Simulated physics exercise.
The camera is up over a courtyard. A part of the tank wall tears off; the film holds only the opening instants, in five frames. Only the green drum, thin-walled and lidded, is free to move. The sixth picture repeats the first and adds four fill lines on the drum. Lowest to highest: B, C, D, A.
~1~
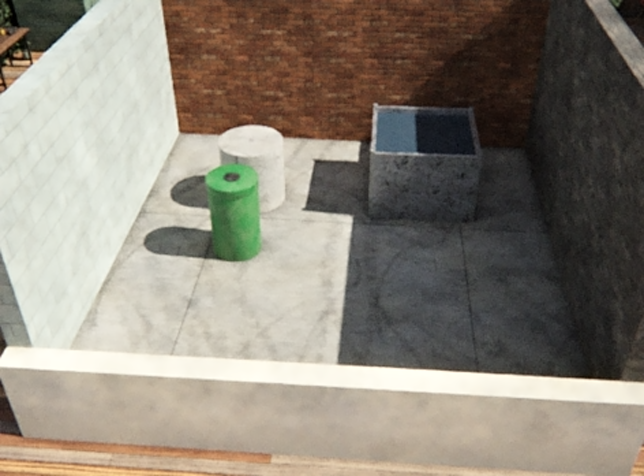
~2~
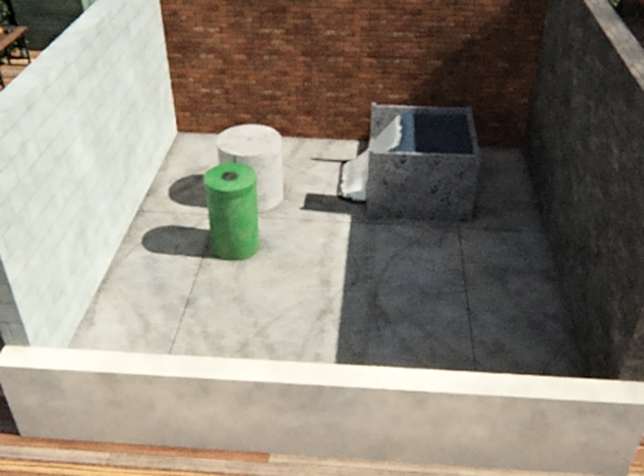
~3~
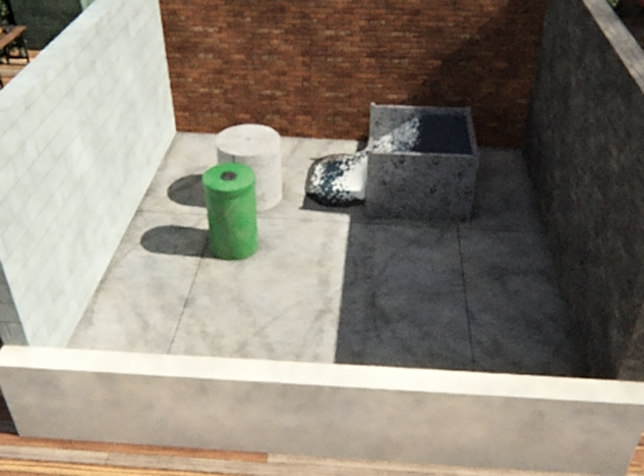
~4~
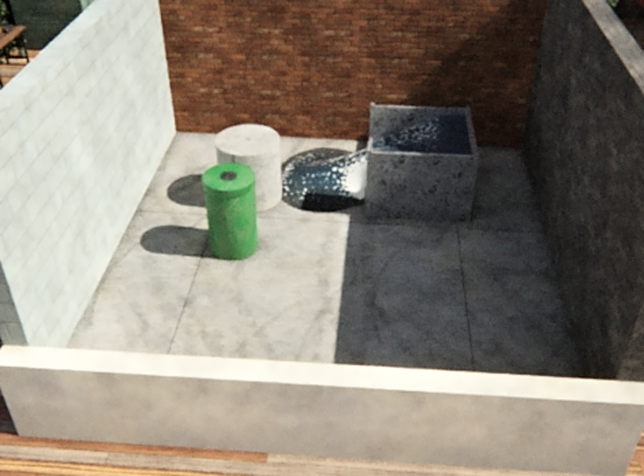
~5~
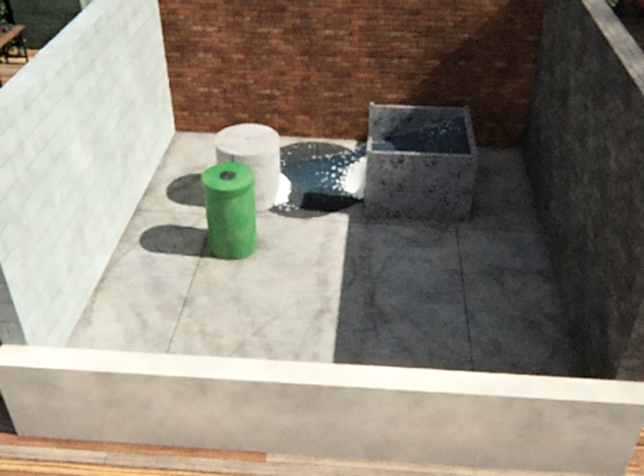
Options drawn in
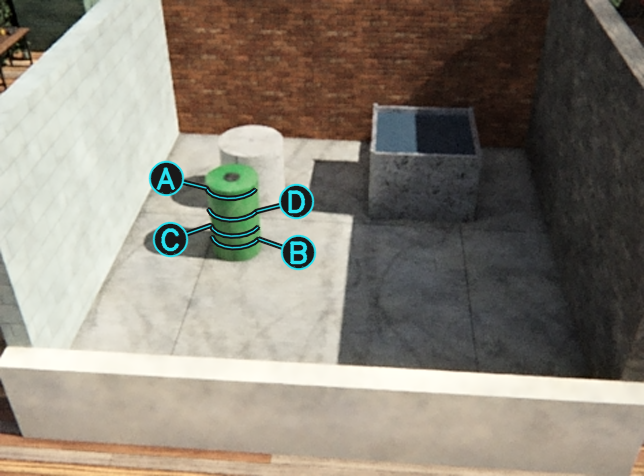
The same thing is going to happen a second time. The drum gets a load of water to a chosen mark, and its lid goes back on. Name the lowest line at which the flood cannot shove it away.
The limit is B.
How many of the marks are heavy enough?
All four.
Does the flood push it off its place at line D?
No.
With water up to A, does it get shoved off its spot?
No, not at all.
On the marked copy, A at (227, 198); B at (232, 247); C at (231, 236); D at (229, 219); from the bottom up B, C, D, A.
With A, it does not move.
With B, it shifts by a finger or two and stays.
With C, it does not move.
With D, it does not move.
